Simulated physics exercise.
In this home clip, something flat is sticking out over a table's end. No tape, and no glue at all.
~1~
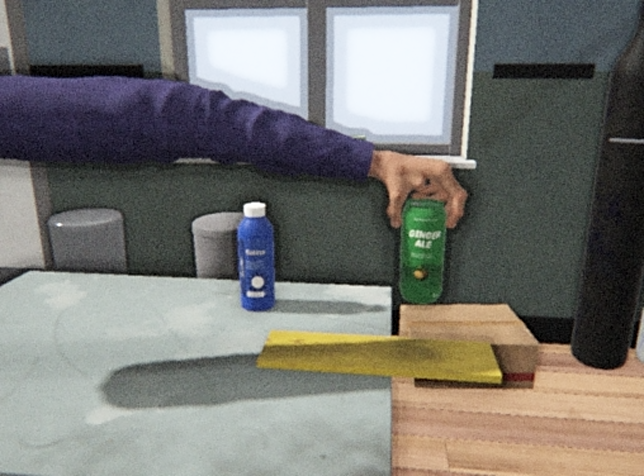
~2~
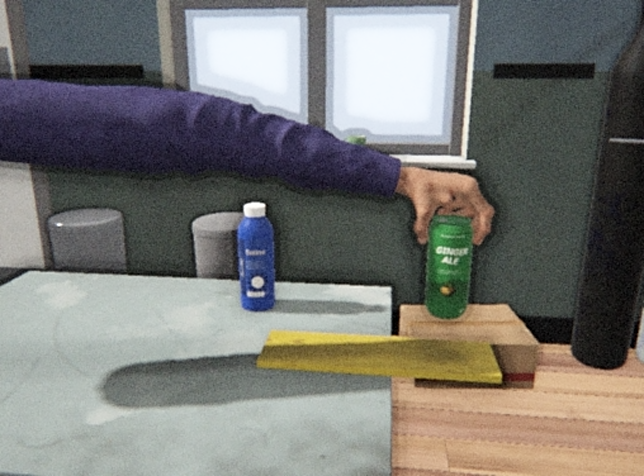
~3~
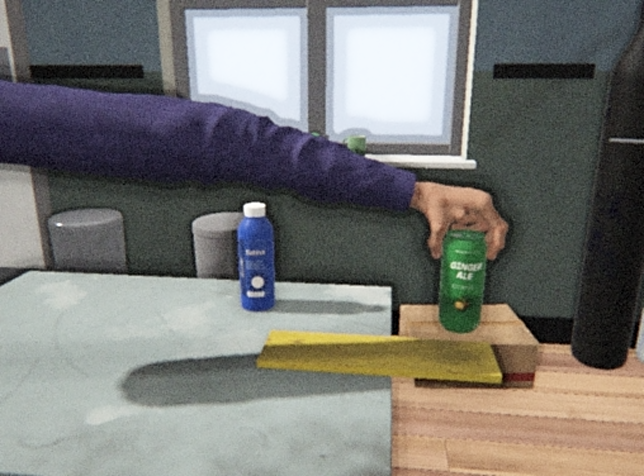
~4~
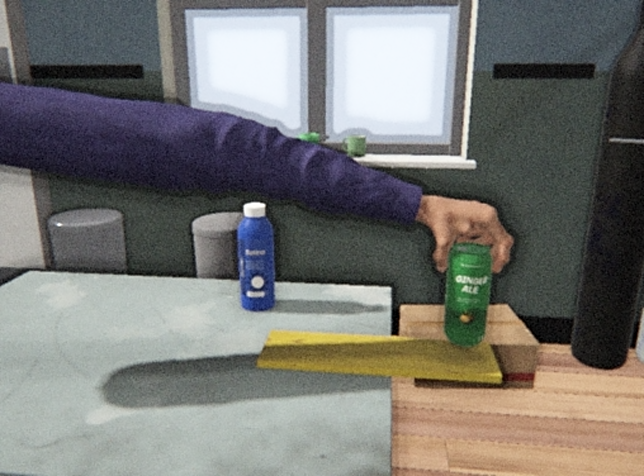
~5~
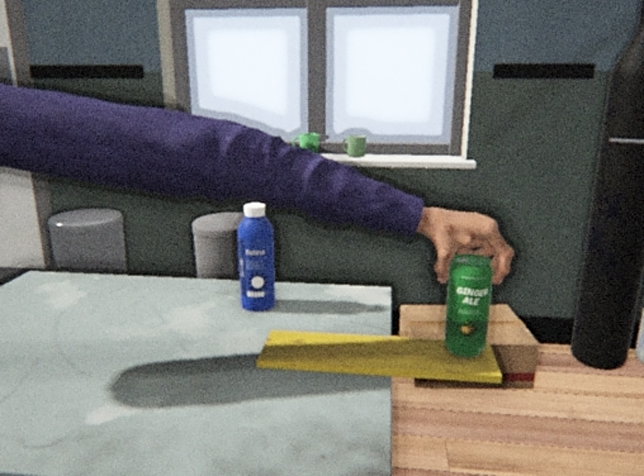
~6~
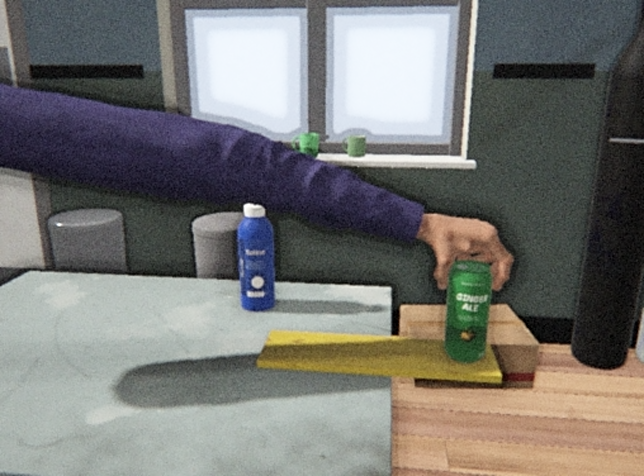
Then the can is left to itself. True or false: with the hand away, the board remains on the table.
False, it comes off.
Then, 0.40 s after the last picture, green can now down on the floor or falling; yellow plank tipped 48° from how it was.
Then, 0.60 s after the last picture, yellow plank now down on the floor or falling.
Then, 0.70 s after the last picture, things are still on the move.
Then, 0.90 s after the last picture, as before.
At rest, down on the floor or falling, green can and yellow plank; blue bottle in place. The plank comes down.
